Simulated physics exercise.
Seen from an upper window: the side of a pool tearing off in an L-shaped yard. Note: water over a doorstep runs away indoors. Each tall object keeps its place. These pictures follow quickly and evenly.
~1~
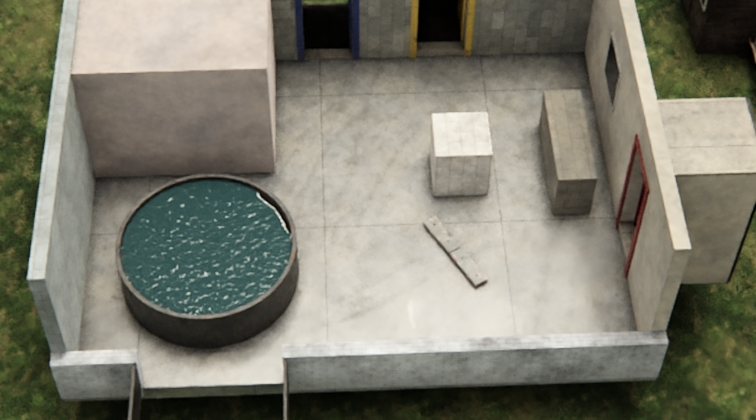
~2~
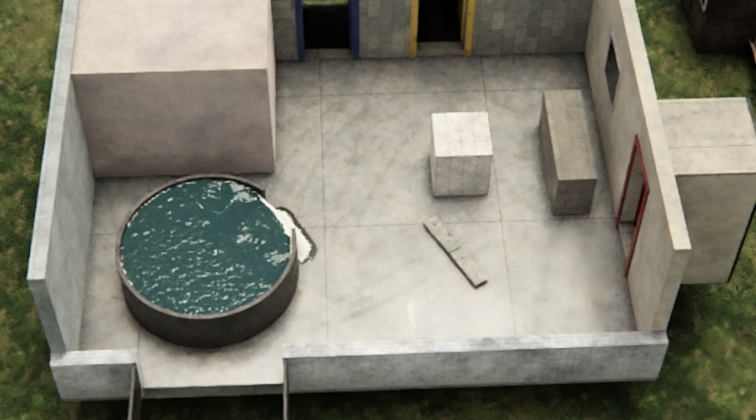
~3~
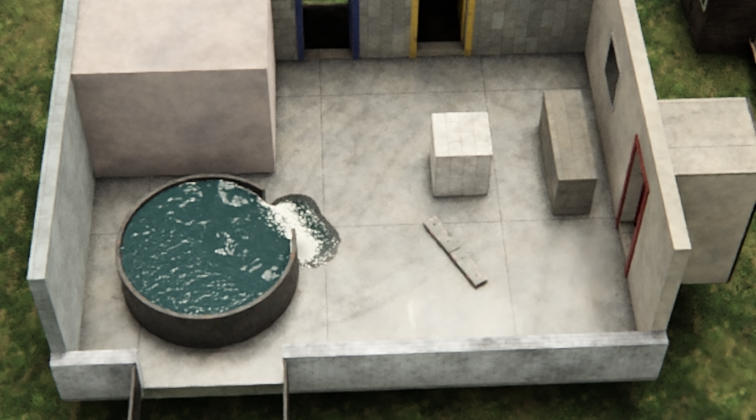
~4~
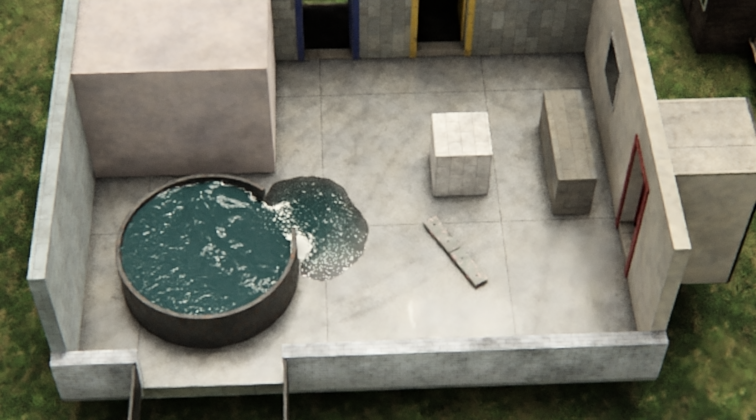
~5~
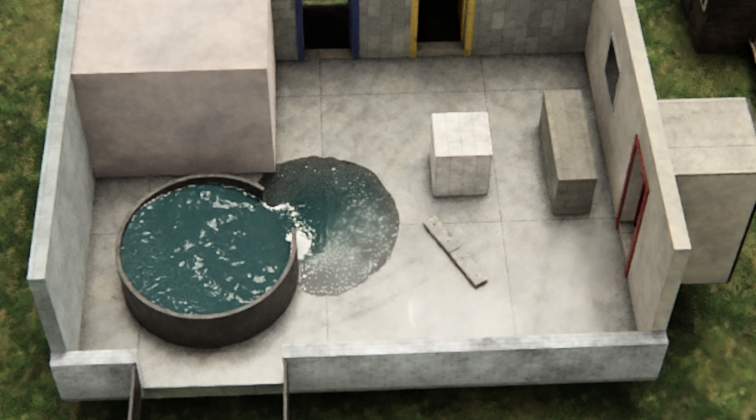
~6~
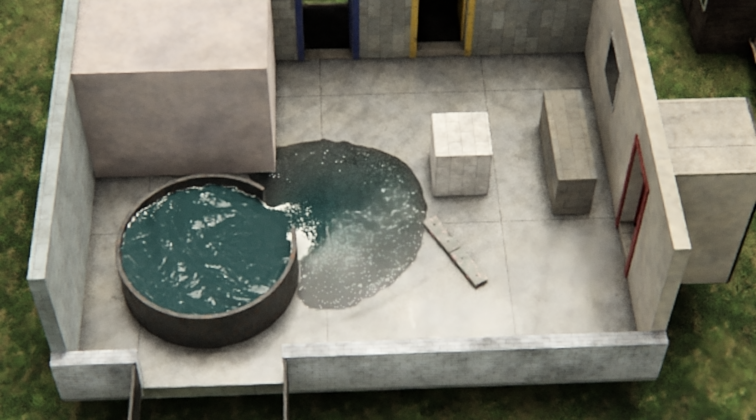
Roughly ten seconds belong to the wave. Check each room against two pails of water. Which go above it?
The yellow door goes above; the blue door goes above; the red door stays at or below.
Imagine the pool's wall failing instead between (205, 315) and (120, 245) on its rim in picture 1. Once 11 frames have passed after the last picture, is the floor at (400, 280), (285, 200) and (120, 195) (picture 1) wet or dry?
Listed order gives left alone; left alone; sopping.
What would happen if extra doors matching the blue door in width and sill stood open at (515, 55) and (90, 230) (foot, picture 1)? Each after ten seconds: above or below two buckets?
First tops the limit, then falls short.
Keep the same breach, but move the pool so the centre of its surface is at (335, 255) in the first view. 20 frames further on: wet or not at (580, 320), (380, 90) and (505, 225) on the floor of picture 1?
So, in the order given, I'd say soaked through, soaked through, soaked through.
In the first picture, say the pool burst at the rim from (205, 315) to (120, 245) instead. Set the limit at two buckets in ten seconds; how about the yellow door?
Well, the yellow door simply comes up short.
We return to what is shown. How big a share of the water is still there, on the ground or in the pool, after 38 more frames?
About 94 per cent.
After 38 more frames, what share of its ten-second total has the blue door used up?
Roughly 70 percent.
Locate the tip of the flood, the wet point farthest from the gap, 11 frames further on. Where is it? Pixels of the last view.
Somewhere around (543, 54).
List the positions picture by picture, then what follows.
In the first frame, the round tank at (207, 246) is whole and still.
In the second frame, water pours out at (282, 228) and has run to (309, 257).
In the third frame, the front is at (305, 200), out from the gap at (282, 230).
In the fourth frame, water pours out at (282, 230) and has run to (332, 186).
In the fifth frame, water pours out at (282, 230) and has run to (374, 179).
In the sixth frame, the front is at (404, 167), out from the gap at (282, 229).
A moment on, water covers 30 % of the floor; the yellow door not reached, the blue door not reached, the red door not reached.
Next, water covers 50 % of the floor; the yellow door under two buckets in, the blue door under two buckets in, the red door not reached.
Then, water covers 70 % of the floor; the yellow door over two buckets in, the blue door over two buckets in, the red door wet at the sill, nothing in.
Later, water covers 80 % of the floor; the yellow door far over two buckets in, the blue door far over two buckets in, the red door under two buckets in.
In the end, water covers 90 % of the floor; the yellow door far over two buckets in, the blue door far over two buckets in, the red door under two buckets in.
